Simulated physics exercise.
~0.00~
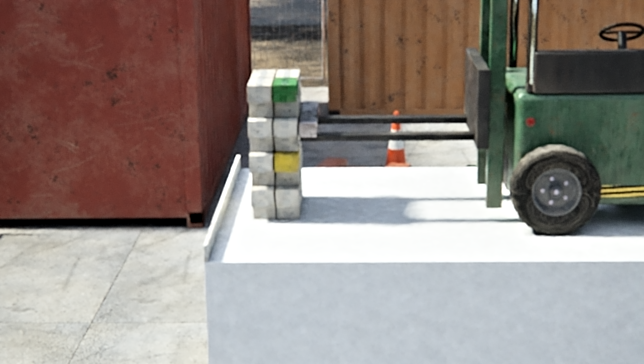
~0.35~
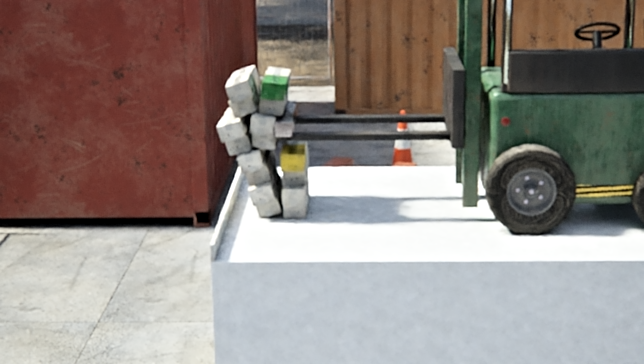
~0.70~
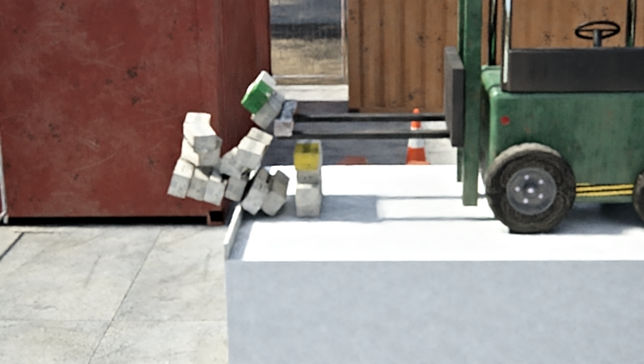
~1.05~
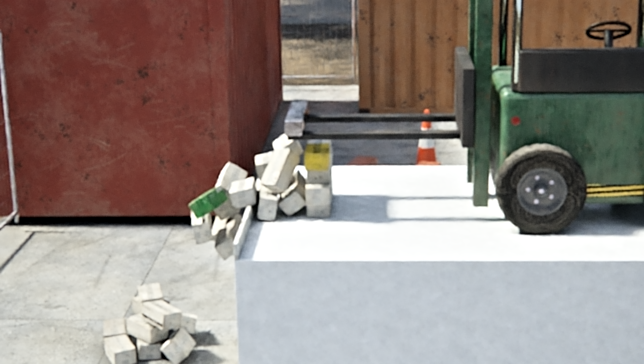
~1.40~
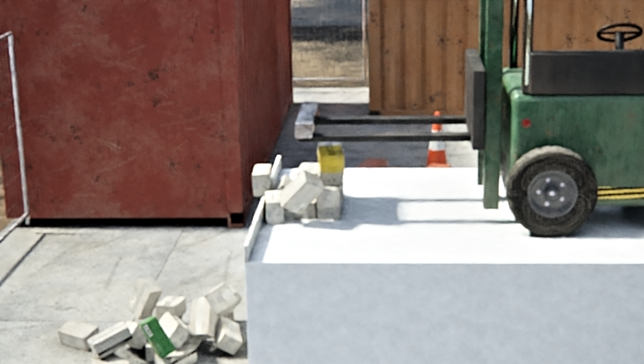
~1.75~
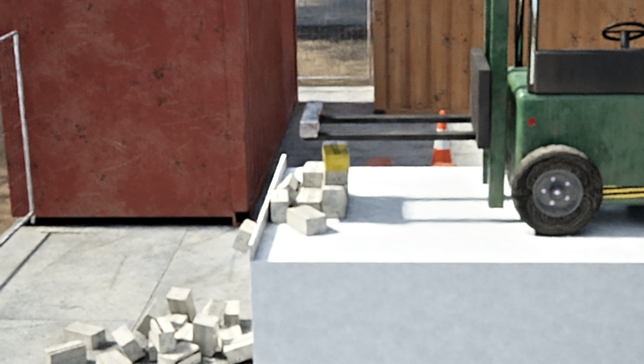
Green forklift pushing a stack of pale blocks leftward, many toppling over the ledge into a heap below, the rest staying on top.
